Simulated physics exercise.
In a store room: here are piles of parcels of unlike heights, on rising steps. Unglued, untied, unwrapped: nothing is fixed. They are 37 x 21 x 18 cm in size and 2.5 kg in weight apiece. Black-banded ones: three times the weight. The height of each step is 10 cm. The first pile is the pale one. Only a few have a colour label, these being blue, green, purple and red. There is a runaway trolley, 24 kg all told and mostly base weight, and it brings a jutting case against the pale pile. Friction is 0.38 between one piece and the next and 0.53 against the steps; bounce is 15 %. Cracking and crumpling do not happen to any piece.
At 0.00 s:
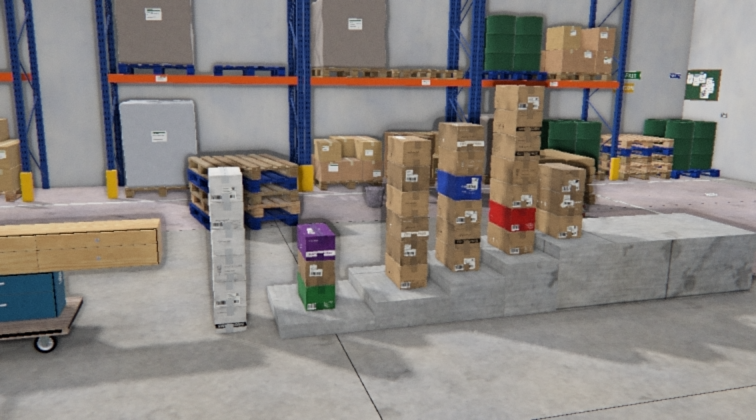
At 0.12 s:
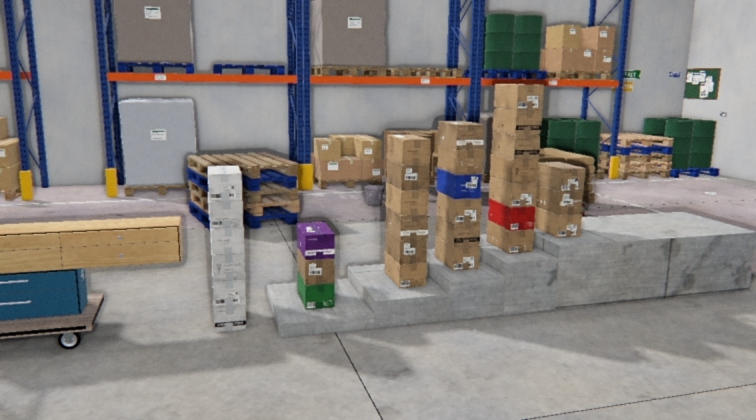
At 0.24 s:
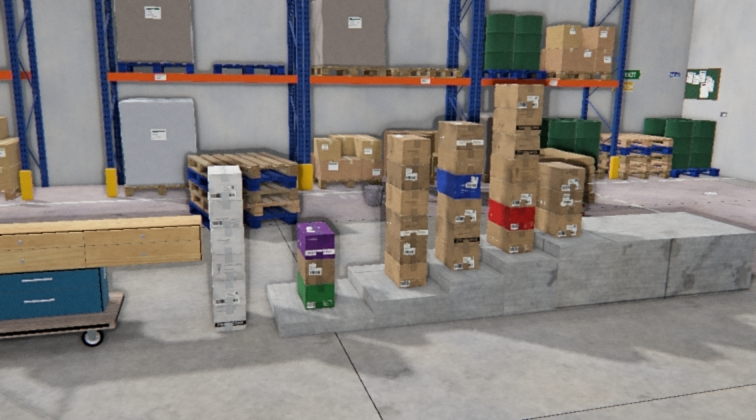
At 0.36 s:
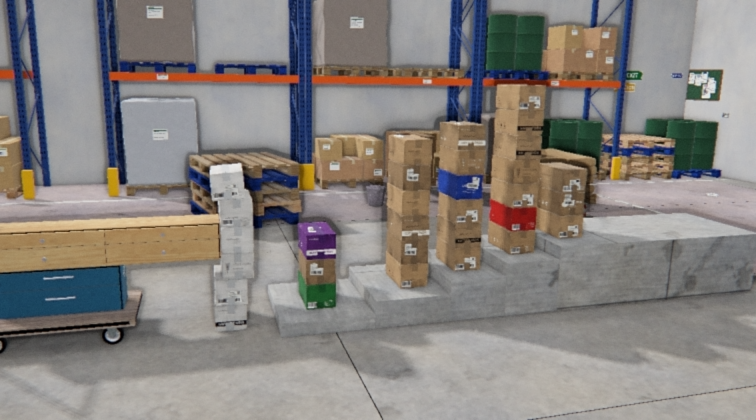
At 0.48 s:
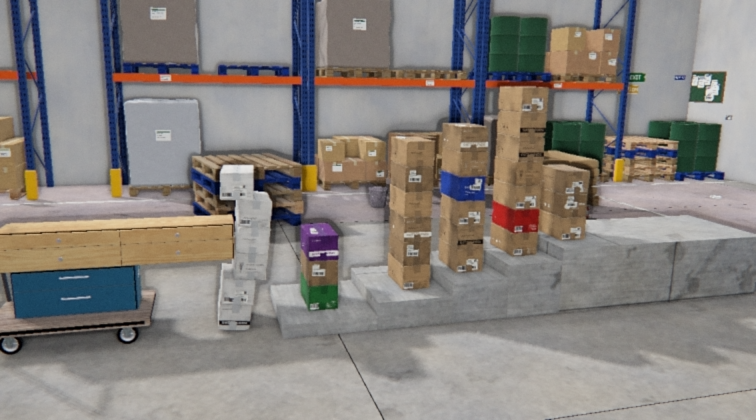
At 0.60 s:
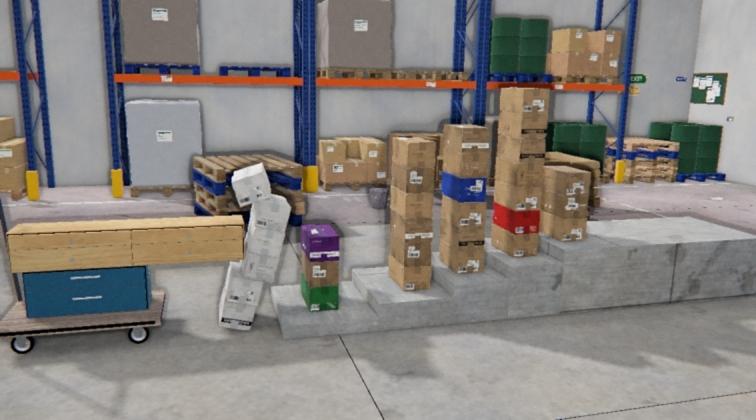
A trolley carrying a long wooden case rolls right and pushes the pale pile askew.
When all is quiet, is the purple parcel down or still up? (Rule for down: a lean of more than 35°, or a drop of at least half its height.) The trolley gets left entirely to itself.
It is going to get taken out.
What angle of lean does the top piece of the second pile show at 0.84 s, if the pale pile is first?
It leans around 0°.
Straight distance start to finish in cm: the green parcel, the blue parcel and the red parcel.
The green one ends 0 cm from where it began, the blue one 0 cm, and the red one 0 cm.
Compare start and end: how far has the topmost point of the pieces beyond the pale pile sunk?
About 0 cm lower.
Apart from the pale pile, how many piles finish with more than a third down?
The count is 1.
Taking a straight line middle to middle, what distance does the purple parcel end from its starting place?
Close to 55 cm, start to finish.
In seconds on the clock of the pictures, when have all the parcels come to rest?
Around 3.0 s.
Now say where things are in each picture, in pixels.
In the first picture (each place is the centre of the face we see best), load (148, 240) 33 cm short; purple parcel (321, 248); blue parcel (469, 188); red parcel (523, 220); the others all in place.
Load (170, 237) 19 cm short; purple parcel (320, 247), in the second picture.
Load (192, 236) 58 mm short; purple parcel (320, 247), in the third picture.
Load (211, 235) 54 mm in, top of the pale pile leaning 4°; purple parcel (321, 247); the others all in place, in the fourth picture.
Load (225, 235) 13 cm in; purple parcel (324, 248); the others all in place, in the fifth picture.
Load (236, 235) 19 cm in, top of the pale pile leaning 18°; purple parcel (325, 249); red parcel (528, 222); blue parcel (473, 190); the others all in place, in the sixth picture.
By 0.84 s, 6 of the pale pile down; none of the 25 other parcels down, 1 disturbed; purple parcel moved 7 cm.
By 1.22 s, 6 of the pale pile down; 1 of the 25 other parcels down; purple parcel on its side; green parcel tilted 20°.
When it is over (3.0 s), 6 of the pale pile down; 2 of the 25 other parcels down; purple parcel on its side; green parcel moved 17 mm; red parcel unmoved. In pixels of the last frame, middles, purple parcel near (386, 271), green parcel near (322, 290).
